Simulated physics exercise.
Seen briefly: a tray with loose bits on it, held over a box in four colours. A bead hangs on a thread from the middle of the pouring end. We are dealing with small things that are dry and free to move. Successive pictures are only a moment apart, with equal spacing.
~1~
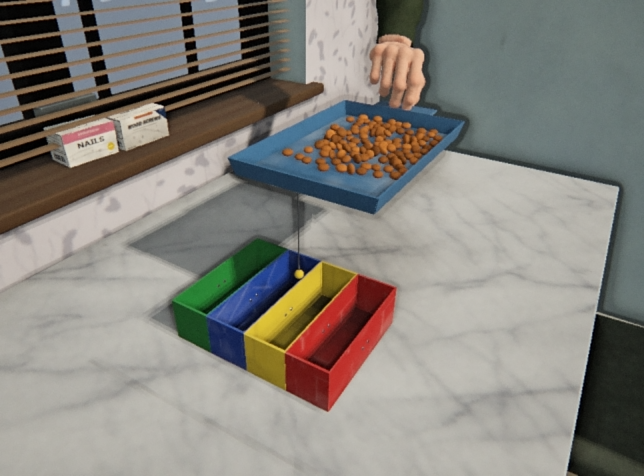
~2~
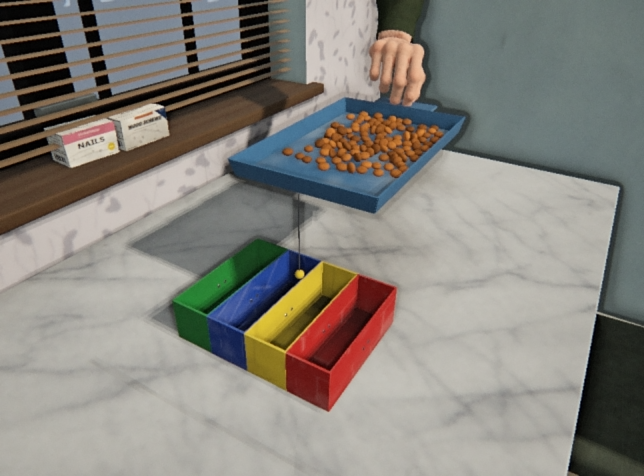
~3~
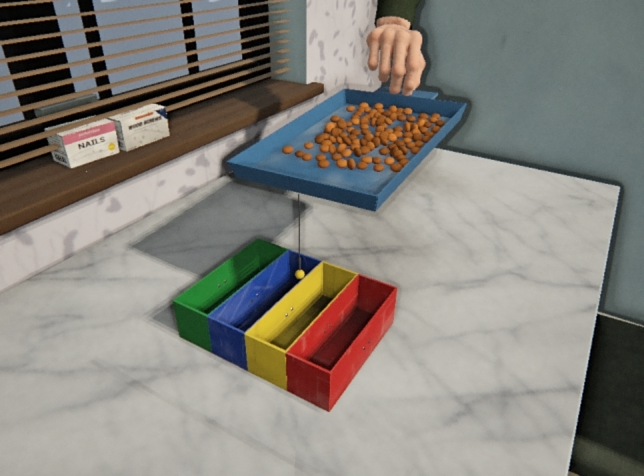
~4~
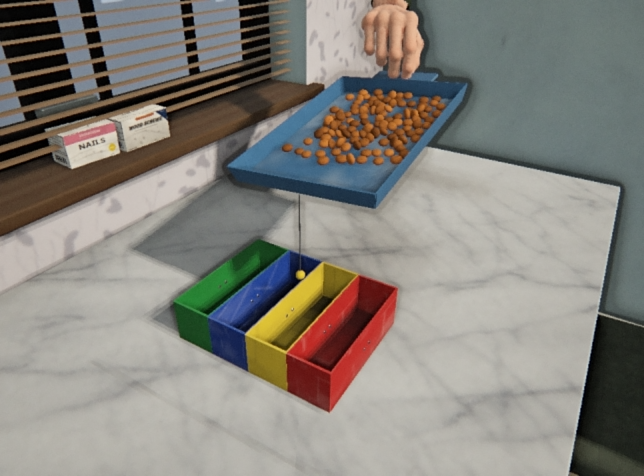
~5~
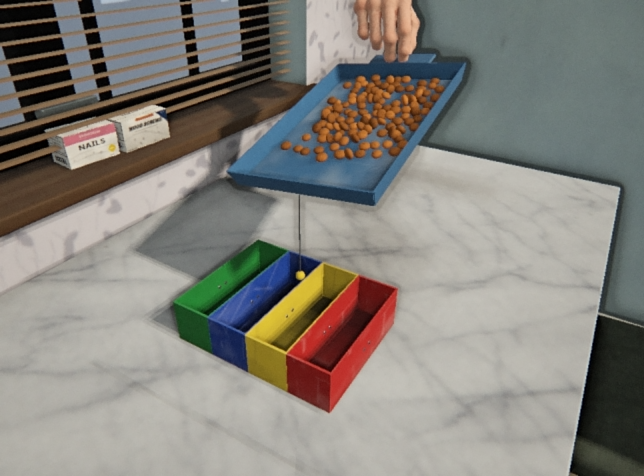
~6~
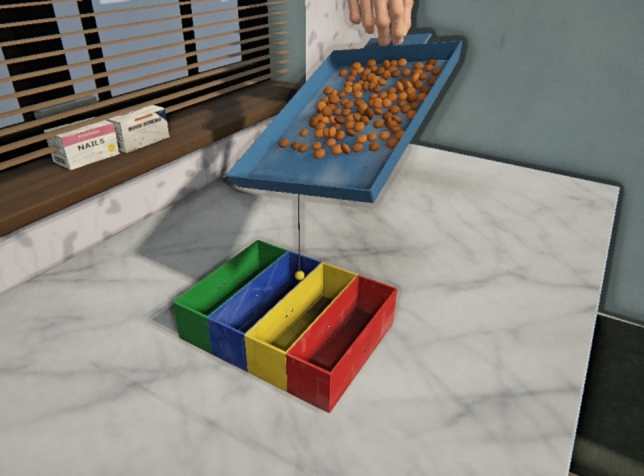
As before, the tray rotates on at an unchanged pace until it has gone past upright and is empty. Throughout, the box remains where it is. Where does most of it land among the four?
Most of it lands in the green cell.
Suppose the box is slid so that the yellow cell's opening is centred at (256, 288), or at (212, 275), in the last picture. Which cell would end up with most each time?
The first time it is the blue cell, and the second time it is the yellow cell.
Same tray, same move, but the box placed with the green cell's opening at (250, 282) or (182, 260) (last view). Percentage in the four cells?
In turn about 40 and about 100 percent.
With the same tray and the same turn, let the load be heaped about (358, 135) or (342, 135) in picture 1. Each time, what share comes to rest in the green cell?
It would be 70 in a hundred, and then 70 in a hundred.
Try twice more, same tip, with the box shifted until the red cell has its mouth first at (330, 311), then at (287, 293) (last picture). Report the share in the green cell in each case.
You'd get near 60 per cent and afterwards near 0 per cent.
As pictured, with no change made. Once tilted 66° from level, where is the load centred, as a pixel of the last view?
In the last view, the load is centred close to (255, 173).
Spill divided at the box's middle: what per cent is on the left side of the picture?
Roughly 100 in a hundred.
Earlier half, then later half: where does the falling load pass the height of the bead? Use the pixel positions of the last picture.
Points: About (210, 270), then about (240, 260).
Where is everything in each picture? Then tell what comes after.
The first picture shows corners of the pouring end at (235, 157) and (376, 195), level; middle of the load at (368, 146), bits of cat kibble; bead on its thread at (299, 274); green cell at (192, 323); blue cell at (227, 340); yellow cell at (265, 358); red cell at (307, 378).
The second picture shows corners of the pouring end at (235, 158) and (376, 194), level; middle of the load at (368, 144).
The third picture shows corners of the pouring end at (234, 160) and (375, 192), tipped barely, lowest at the left corner; middle of the load at (369, 137).
The fourth picture shows corners of the pouring end at (233, 165) and (373, 190), tipped a little, lowest at the left corner; middle of the load at (368, 127).
The fifth picture shows corners of the pouring end at (233, 169) and (371, 188), tipped clearly, lowest at the left corner; middle of the load at (366, 117).
The sixth picture shows corners of the pouring end at (232, 173) and (368, 186), tipped clearly, lowest at the left corner; middle of the load at (363, 108); green cell at (193, 324); blue cell at (228, 341); yellow cell at (266, 359); red cell at (308, 379).
Soon after the last picture, tray tipped steeply; nearly all on the tray; a small part falling or outside the box.
A little later, tray tipped past a quarter turn; a small part on the tray; about half in the green cell; a small part in the blue cell; a stray few in the yellow cell; about a third falling or outside the box.
Later still, tray tipped past a quarter turn; about two thirds in the green cell; about a quarter in the blue cell; a stray few in the yellow cell; about a quarter falling or outside the box.
At rest, tray tipped past a quarter turn; about two thirds in the green cell; about a quarter in the blue cell; a stray few in the yellow cell; none in the red cell; about a quarter outside the box.
